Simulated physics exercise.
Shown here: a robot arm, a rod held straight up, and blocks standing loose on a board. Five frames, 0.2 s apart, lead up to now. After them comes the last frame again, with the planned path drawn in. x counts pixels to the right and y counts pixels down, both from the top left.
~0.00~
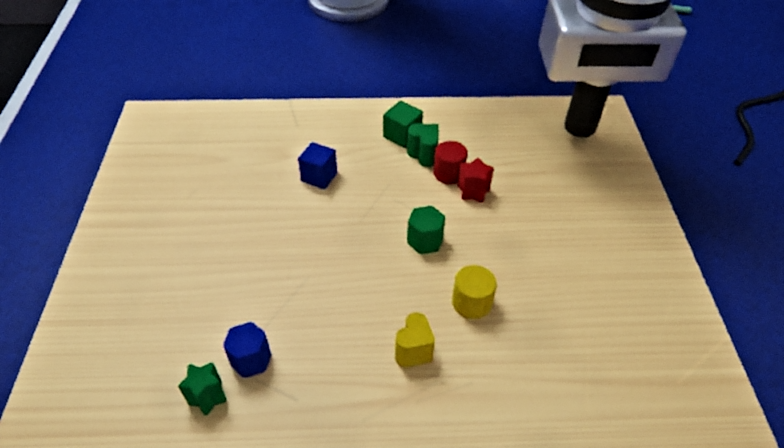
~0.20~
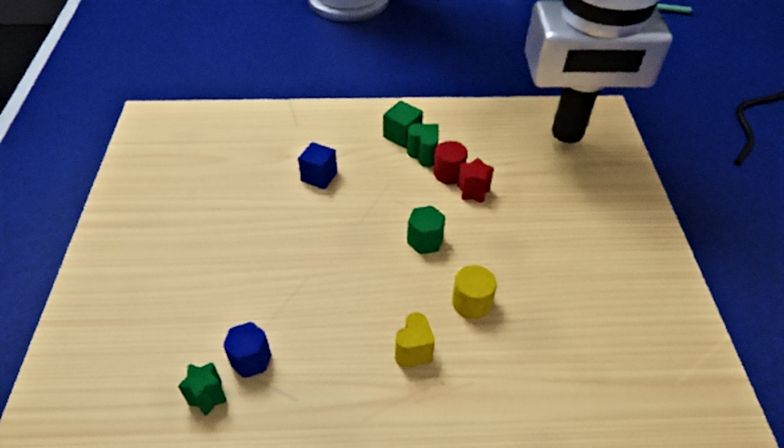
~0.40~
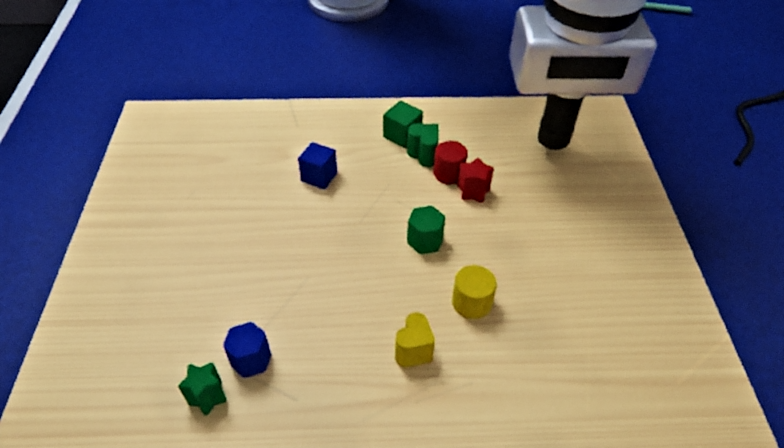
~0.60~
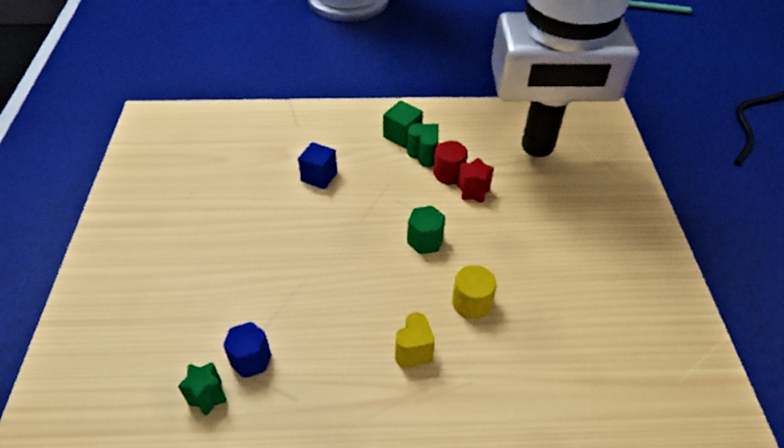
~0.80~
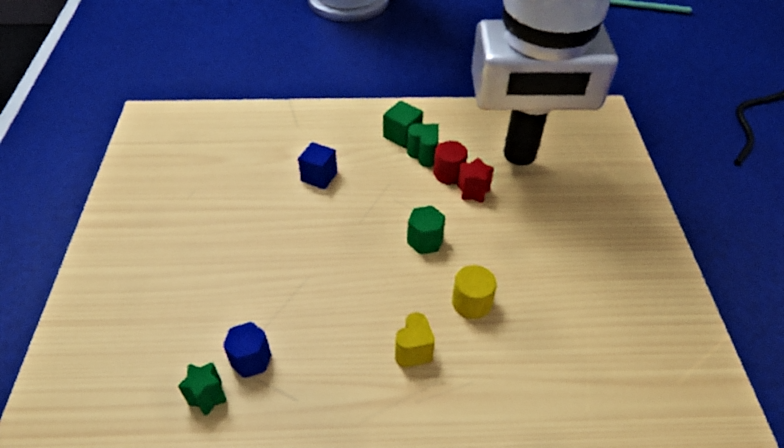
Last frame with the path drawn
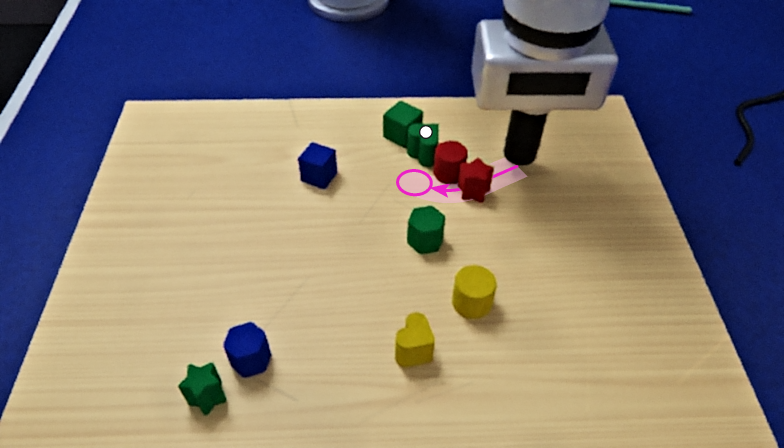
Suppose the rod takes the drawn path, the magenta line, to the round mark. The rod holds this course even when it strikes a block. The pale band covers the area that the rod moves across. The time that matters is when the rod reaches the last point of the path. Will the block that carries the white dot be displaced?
Final answer: Yes.
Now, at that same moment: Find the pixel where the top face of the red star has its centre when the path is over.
Most likely (428, 187).
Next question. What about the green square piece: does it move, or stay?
Its place changes.
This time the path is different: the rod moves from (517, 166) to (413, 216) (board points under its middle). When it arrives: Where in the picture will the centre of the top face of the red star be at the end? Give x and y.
Its top middle is near (390, 209).
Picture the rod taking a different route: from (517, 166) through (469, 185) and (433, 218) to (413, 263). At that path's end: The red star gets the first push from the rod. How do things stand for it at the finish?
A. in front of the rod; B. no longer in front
My answer is option A.
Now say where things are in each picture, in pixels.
Tip of the rod (580, 128), middles of tops, green square piece (403, 112), green heart block (426, 132), green six-sided block (427, 218), red circle (452, 150), red star (477, 168), in the first picture.
Rod (567, 134), nothing pushed, in the second picture.
Rod (553, 140), nothing pushed, in the third picture.
Rod (537, 147), nothing pushed, in the fourth picture.
Rod (520, 155), green square piece (403, 112), green heart block (426, 132), green six-sided block (427, 218), red circle (452, 150), red star (477, 168), in the fifth picture.
The line goes from (517, 166) via (486, 180) and (452, 190), ending at (414, 182); the dot is on the green heart block.
The first path, step by step. One third of the way, rod (487, 169); red star (470, 172).
Two thirds of the way, rod (453, 179); green square piece (400, 109), turned 15° clockwise; green heart block (418, 128); red circle (430, 150); red star (437, 185).
At the end, rod (415, 171); green square piece (395, 105), turned 25° clockwise; green heart block (415, 119), turned 25° anticlockwise; green six-sided block unmoved; red circle (409, 137); red star (428, 187), turned 35° anticlockwise.
